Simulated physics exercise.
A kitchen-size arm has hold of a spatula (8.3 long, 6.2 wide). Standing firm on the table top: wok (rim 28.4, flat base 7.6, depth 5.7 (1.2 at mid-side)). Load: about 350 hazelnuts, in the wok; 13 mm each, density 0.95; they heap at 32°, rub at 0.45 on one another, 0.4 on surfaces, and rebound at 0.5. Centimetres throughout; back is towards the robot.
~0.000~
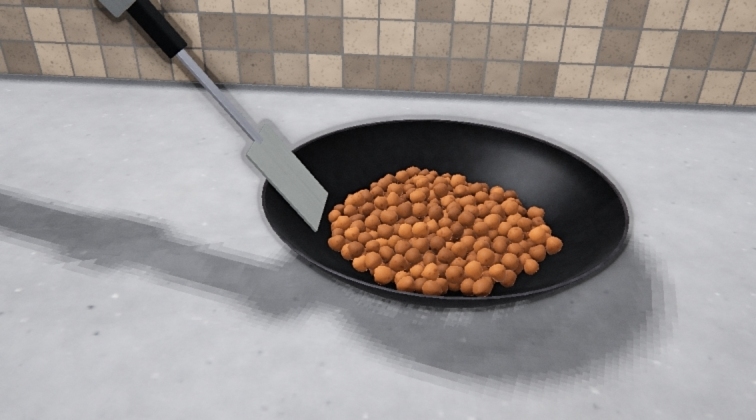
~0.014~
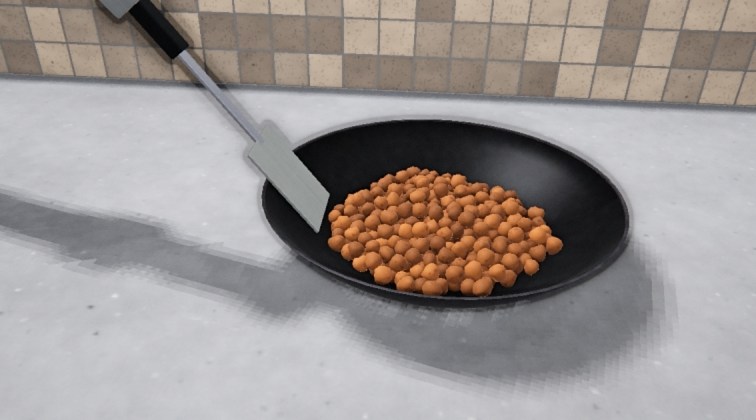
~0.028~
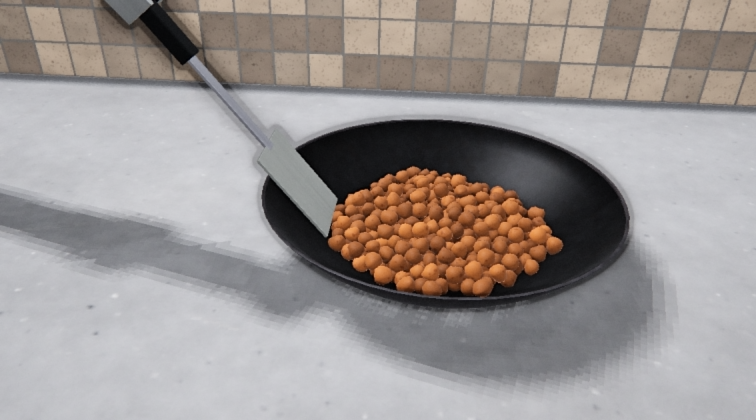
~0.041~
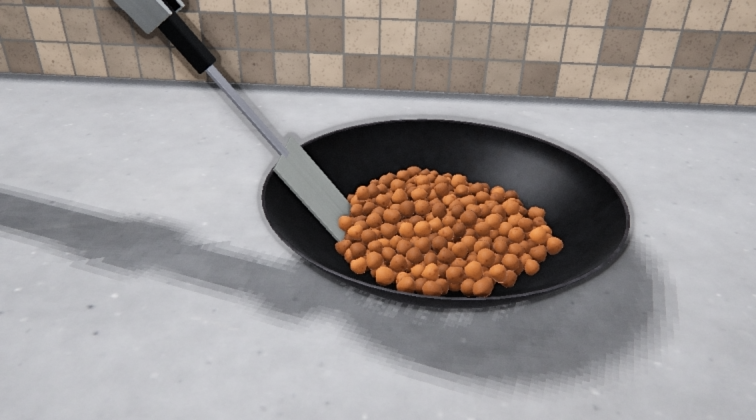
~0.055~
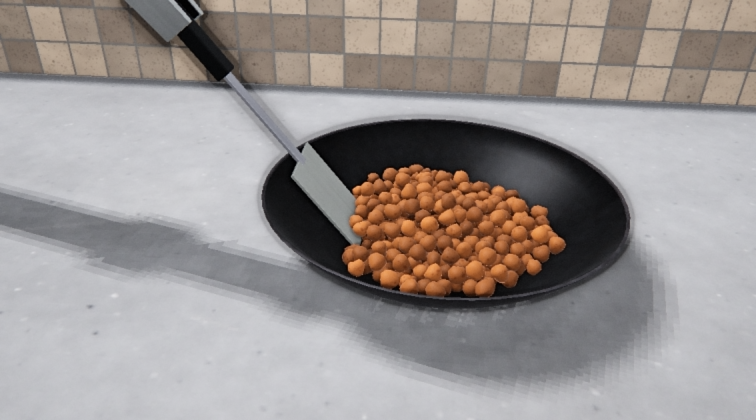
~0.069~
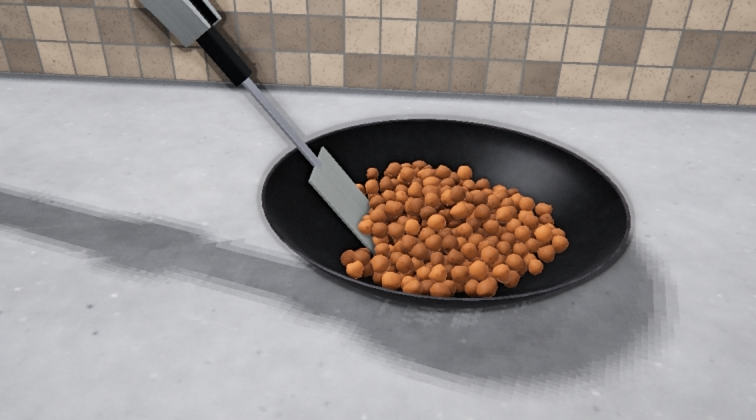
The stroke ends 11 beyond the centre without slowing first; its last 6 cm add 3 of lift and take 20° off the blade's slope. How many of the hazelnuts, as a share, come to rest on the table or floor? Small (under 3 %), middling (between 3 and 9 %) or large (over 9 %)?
Share on the table or floor: Large (over 9 %).
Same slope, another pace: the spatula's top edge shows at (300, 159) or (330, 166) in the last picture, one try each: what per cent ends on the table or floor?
Some 20 and 30 per cent.
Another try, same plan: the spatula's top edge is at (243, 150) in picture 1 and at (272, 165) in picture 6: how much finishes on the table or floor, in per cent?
About 15 per cent.
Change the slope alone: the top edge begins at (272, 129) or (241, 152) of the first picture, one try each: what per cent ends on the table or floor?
Some 30 and 25 per cent.
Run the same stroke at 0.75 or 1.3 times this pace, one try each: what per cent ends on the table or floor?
About 20 and 40 per cent.
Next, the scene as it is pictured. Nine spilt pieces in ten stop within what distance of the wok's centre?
About 60 cm.
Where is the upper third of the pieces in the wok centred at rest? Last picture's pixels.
Around (515, 238).
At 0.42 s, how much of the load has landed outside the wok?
Some 10 per cent.
After 0.13 s, sloping 52°, highest piece 8 above the table; 353 in the wok.
After 0.19 s, sloping 48°, highest piece 7 above the table; 353 in the wok.
After 0.42 s, sloping 32°, highest piece 11 above the table; 259 in the wok, 37 on the table or floor, 57 on the blade or in flight.
After 1.47 s, sloping 32°, highest piece 5 above the table; 259 in the wok, 94 on the table or floor.
At rest, 259 in the wok, 94 on the table or floor. That is 27 % on the table or floor.
